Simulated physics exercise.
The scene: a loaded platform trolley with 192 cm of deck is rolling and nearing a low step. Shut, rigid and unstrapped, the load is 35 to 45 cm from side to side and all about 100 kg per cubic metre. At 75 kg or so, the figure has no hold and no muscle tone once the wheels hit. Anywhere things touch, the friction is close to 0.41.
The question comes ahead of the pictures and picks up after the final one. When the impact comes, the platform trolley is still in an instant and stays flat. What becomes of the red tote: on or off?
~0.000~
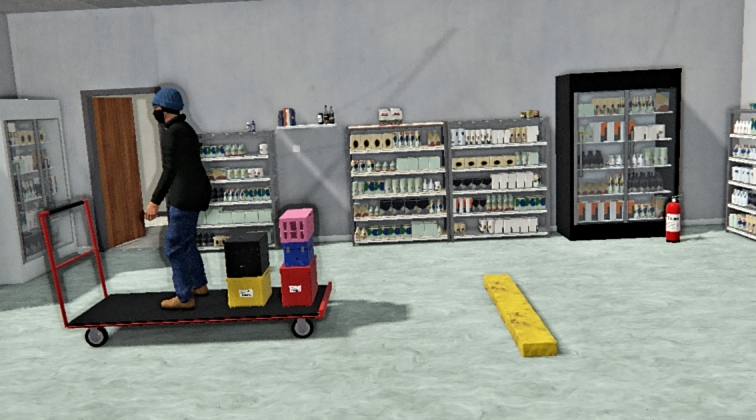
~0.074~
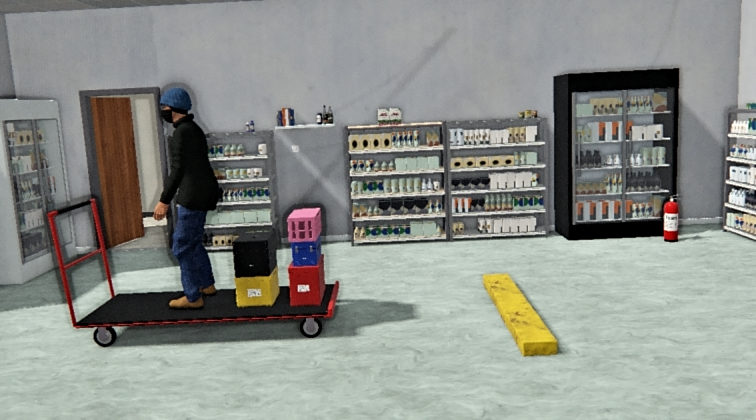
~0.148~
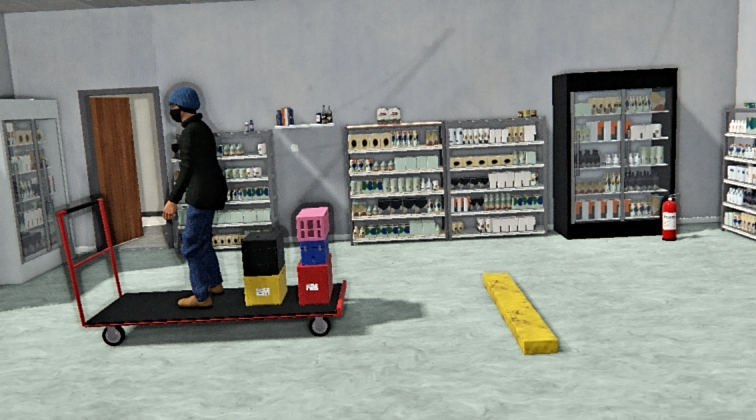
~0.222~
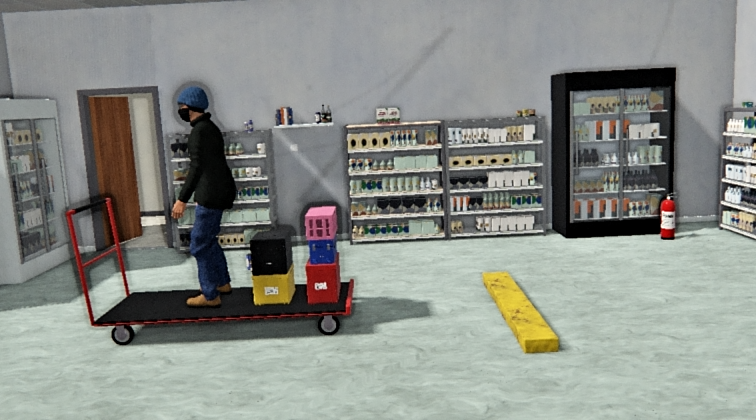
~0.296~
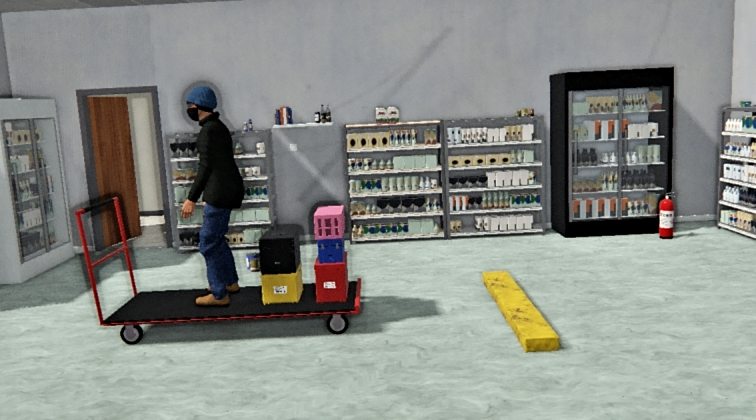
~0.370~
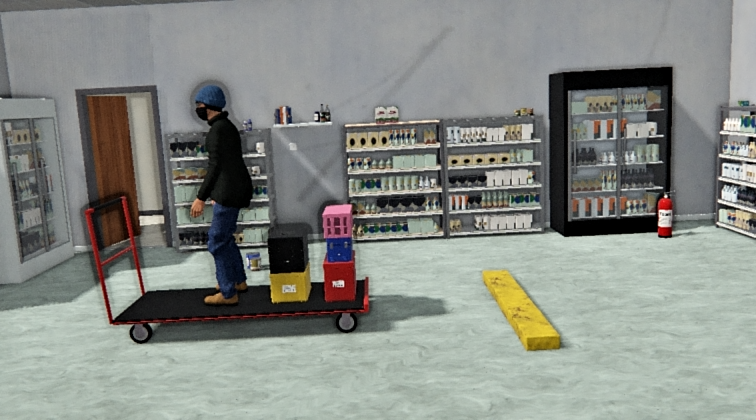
It finishes on the deck.
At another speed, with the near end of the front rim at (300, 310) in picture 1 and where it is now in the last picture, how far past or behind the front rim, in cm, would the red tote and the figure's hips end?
Red: 20 cm behind; hips: 130 cm behind.
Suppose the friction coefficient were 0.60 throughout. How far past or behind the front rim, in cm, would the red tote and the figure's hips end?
Red 0 behind, hips 60 behind.
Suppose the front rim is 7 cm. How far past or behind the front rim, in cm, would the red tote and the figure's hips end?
Result: Red 20 cm behind rim; hips 120 cm behind rim.
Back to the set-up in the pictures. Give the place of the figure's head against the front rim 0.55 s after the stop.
At that moment it sits around 110 cm behind the rim.
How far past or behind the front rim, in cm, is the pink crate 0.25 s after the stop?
Behind the rim, near 10 cm.
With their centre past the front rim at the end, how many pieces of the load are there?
Count of them: 0.
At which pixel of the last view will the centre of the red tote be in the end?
Roughly pixel (490, 268).
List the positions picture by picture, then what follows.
In the first picture, red tote (300, 280), hips (191, 190), rim corner (321, 313); 0 cm covered, 147 to go.
In the second picture, red tote (308, 279), hips (199, 190), rim corner (330, 312); 6 cm covered, 141 to go.
In the third picture, red tote (316, 278), hips (207, 189), rim corner (339, 311); 12 cm covered, 135 to go.
In the fourth picture, red tote (324, 277), hips (216, 188), rim corner (348, 310); 18 cm covered, 129 to go.
In the fifth picture, red tote (332, 276), hips (224, 187), rim corner (357, 309); 24 cm covered, 123 to go.
In the sixth picture, red tote (341, 275), hips (233, 187), rim corner (366, 307); 30 cm covered, 117 to go. Speed about 0.8 m/s.
Impact comes at 1.81 s.
After 2.36 s the red tote is 17 cm behind the rim, tilted 0°, near (490, 267) in the last picture's view.
After 2.81 s the red tote is 17 cm behind the rim, tilted 0°, near (490, 268) in the last picture's view.
At rest, 3.8 s, nothing is past the rim; behind it, blue toolbox, yellow tote, pink crate, red tote, black toolbox and the figure's hips.
